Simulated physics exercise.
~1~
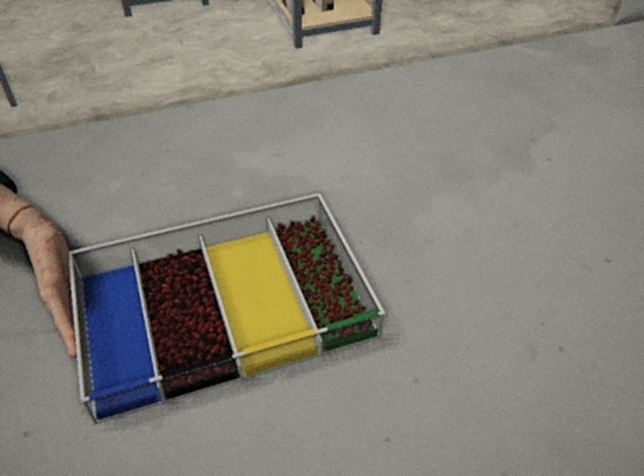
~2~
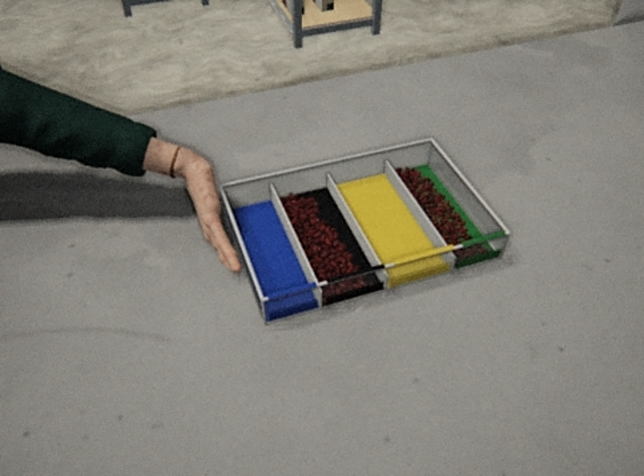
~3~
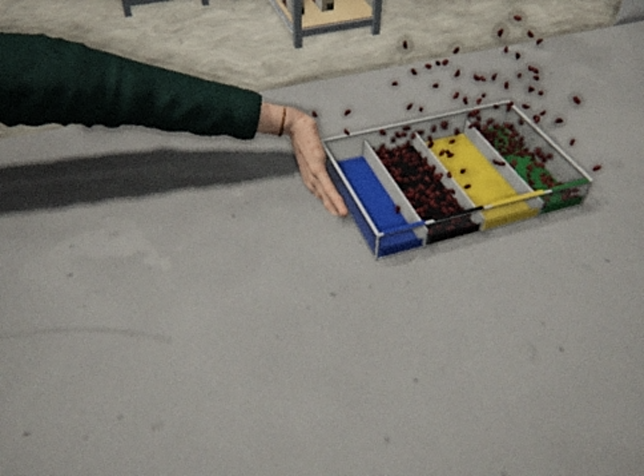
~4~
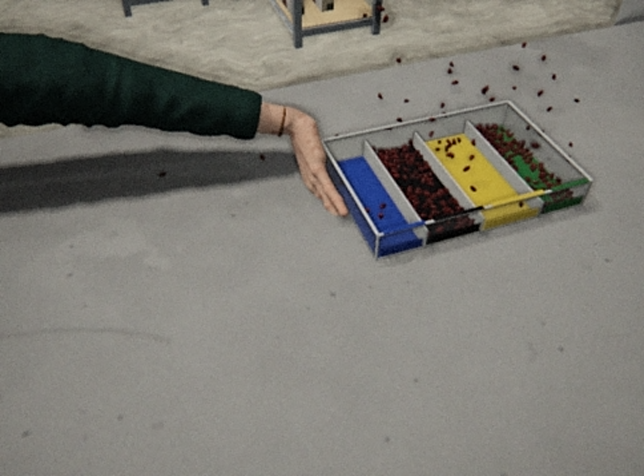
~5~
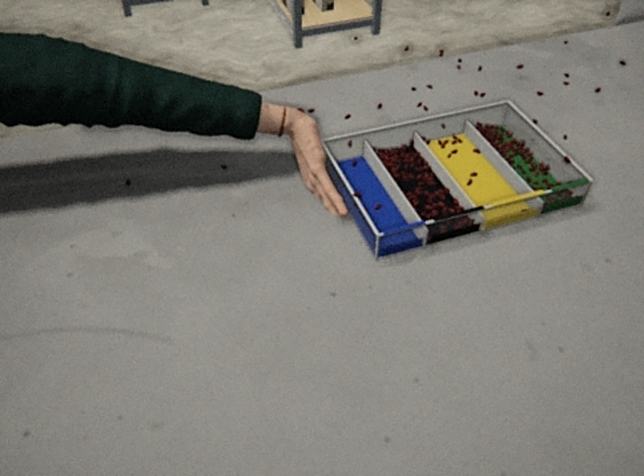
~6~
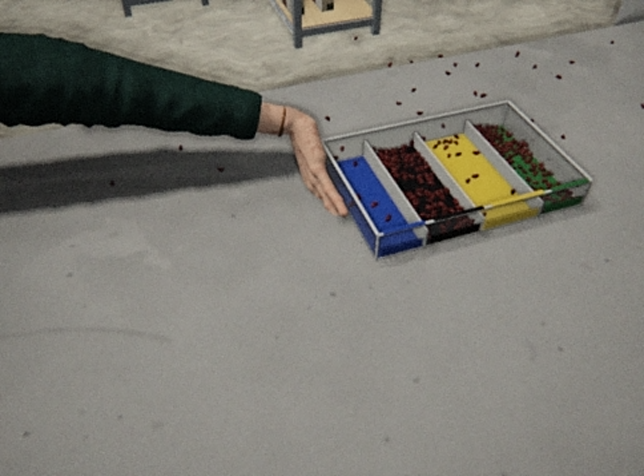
A hand, its arm in a dark green sleeve, rests against the left end of a clear-walled tray on a grey floor, seen from above at an angle. The tray has four compartments, blue, black, yellow and green from left to right, with dark red beans heaped in the black and green ones. The hand pushes the tray to the right and away, and the beans shift inside. As the tray stops, beans fly up and scatter. Some land in the yellow section and others on the floor beyond, while most stay in the black and green compartments.
